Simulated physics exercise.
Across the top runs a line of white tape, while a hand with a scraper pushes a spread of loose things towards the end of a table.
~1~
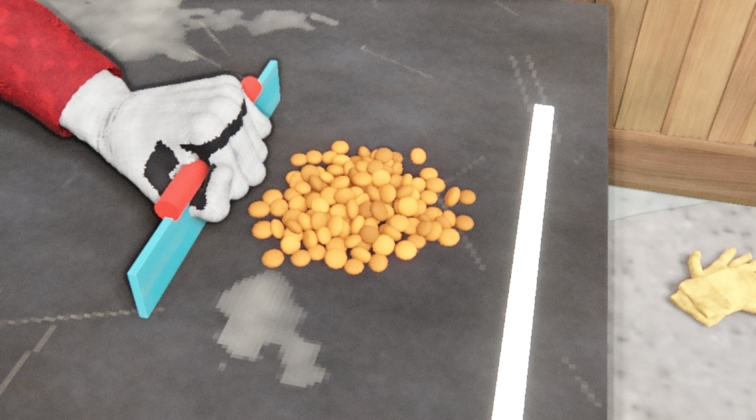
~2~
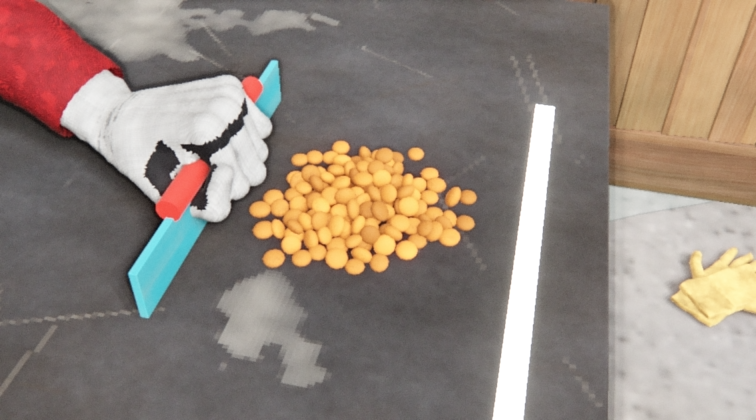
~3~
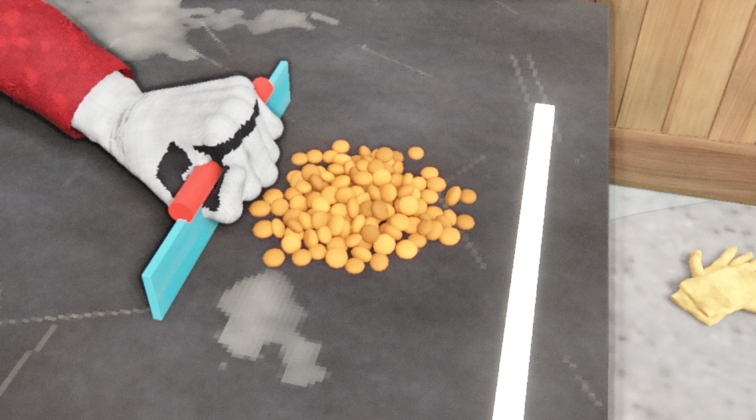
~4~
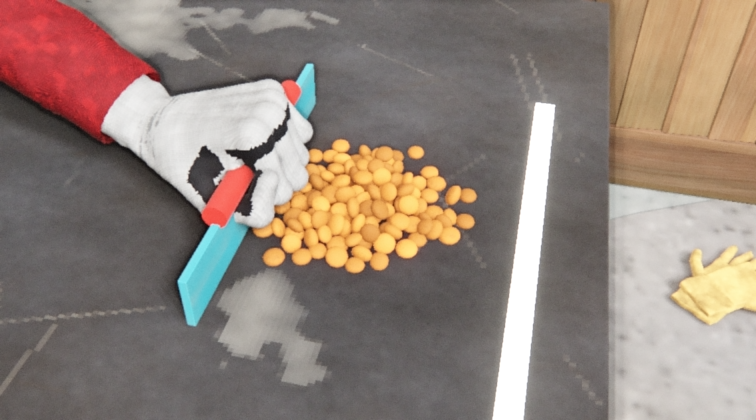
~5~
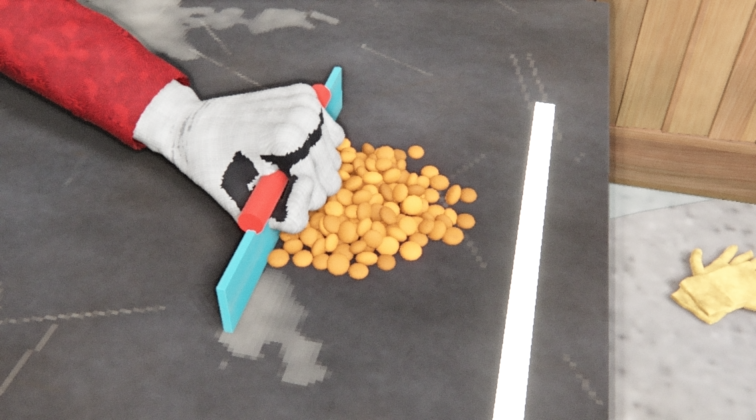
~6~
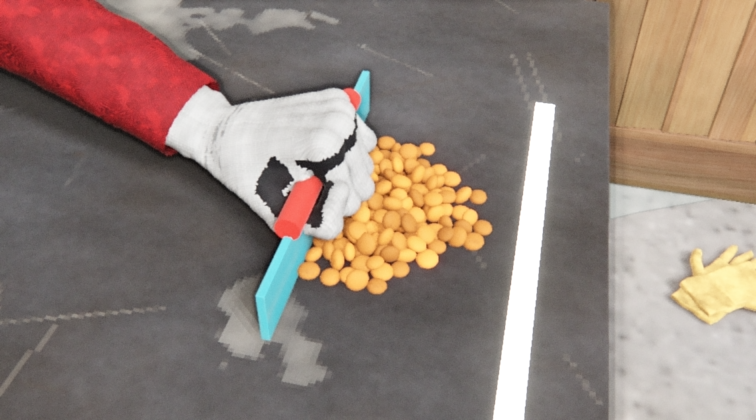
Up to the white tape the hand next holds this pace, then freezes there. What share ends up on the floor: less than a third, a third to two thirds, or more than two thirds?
What remains is beyond a third and beneath two thirds.
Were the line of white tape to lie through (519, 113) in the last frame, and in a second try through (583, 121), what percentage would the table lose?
30 and 90 percent, roughly.
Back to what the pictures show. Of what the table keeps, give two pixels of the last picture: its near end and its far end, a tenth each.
(564, 337) to (572, 150), roughly.
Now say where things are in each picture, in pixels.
Scraper at (151, 273), at rest; white tape at (543, 118), about a palm's width from the edge; edge at (609, 254); the heap at (356, 209), bits of cat kibble, in the first picture.
Scraper at (152, 273), at rest, in the second picture.
Scraper at (165, 275); the heap at (357, 208), in the third picture.
Scraper at (199, 281), in the fourth picture.
Scraper at (236, 287); the heap at (368, 208), about half pushed along, in the fifth picture.
Scraper at (273, 294); white tape at (544, 116); edge at (610, 252); the heap at (398, 211), nearly all pushed along, in the sixth picture.
Soon, scraper still moving, near (438, 181); heap all on the table, its front near (574, 249).
A while on, scraper stopped at the white tape; heap about a third over the edge.
Towards the end, scraper stopped at the white tape; heap about half over the edge.
Finally, scraper stopped at the white tape; heap about half over the edge.
